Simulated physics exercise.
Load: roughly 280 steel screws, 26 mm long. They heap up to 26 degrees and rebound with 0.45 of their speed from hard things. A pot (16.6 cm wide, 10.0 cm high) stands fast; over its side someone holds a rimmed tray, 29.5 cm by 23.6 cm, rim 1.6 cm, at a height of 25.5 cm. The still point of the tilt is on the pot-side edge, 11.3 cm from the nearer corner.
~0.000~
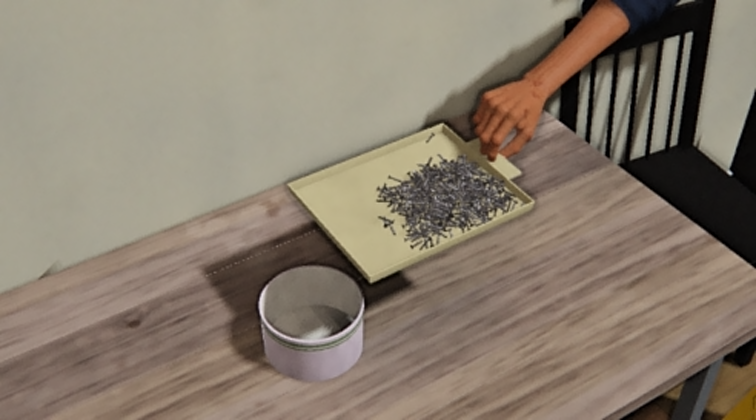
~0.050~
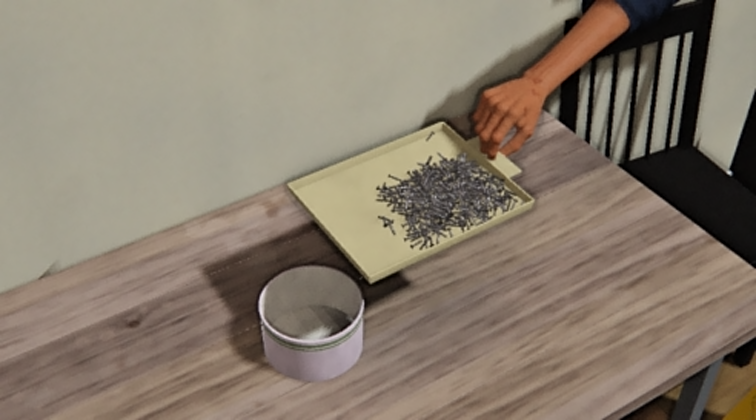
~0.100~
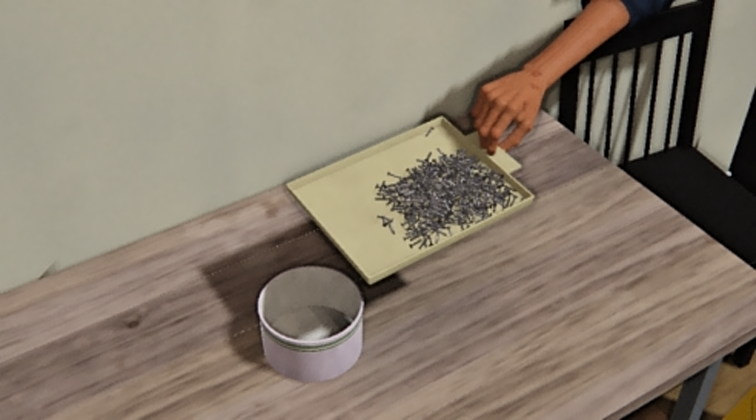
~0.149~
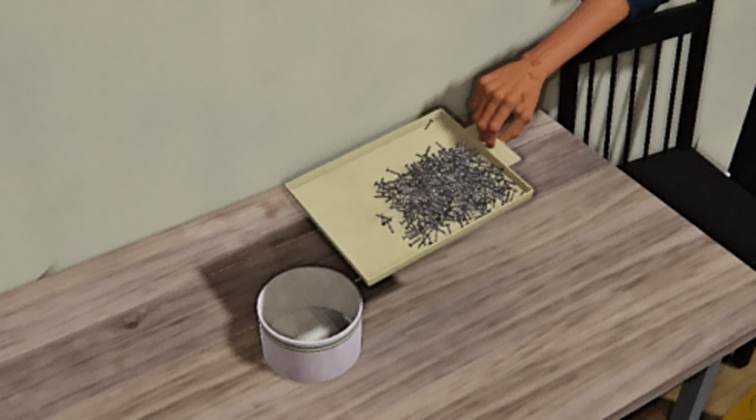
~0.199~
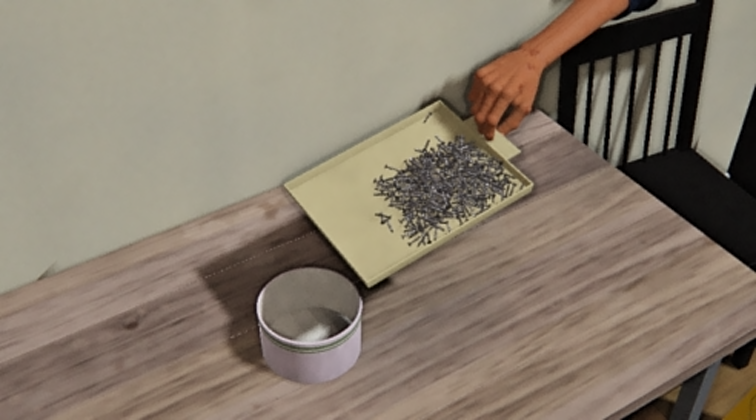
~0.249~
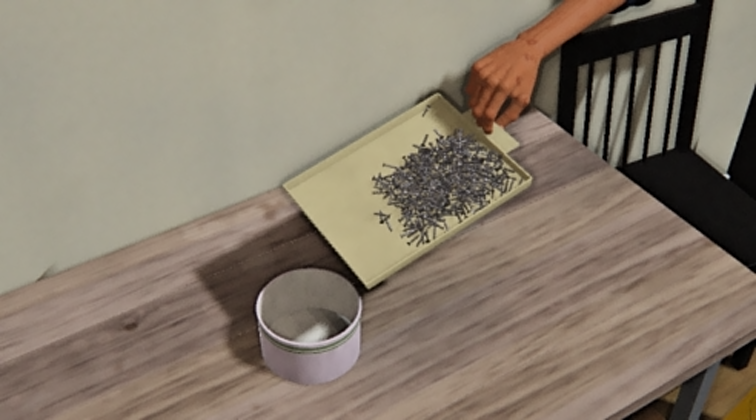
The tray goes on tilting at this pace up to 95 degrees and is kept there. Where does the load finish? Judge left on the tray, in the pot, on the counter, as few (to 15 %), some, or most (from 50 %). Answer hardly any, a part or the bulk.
Tray: Hardly any, pot: A part, counter: The bulk.
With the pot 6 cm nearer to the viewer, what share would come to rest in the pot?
It would be near 50 per cent.
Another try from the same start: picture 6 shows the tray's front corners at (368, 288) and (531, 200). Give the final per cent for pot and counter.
Pot 0, counter 100.
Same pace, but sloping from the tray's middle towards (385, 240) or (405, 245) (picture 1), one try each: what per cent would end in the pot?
Some 5 and 0 per cent.
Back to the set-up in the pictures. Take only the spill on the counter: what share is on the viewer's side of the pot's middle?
About 100 per cent.
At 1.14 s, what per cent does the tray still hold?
About 20 per cent.
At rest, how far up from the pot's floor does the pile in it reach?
Some 1.5 cm.
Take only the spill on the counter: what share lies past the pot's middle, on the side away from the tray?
Roughly 80 per cent.
After 0.79 s, tilt 52 degrees; the tray holds 95 %, the pot 0 %.
After 1.14 s, tilt 78 degrees; the tray holds 20 %, the pot 15 %.
Then, at 1.59 s, tilt 95 degrees; the tray holds 0 %, the pot 20 %.
By 2.5 s all is still; tray 0 %, pot 20 %, counter 80 %.
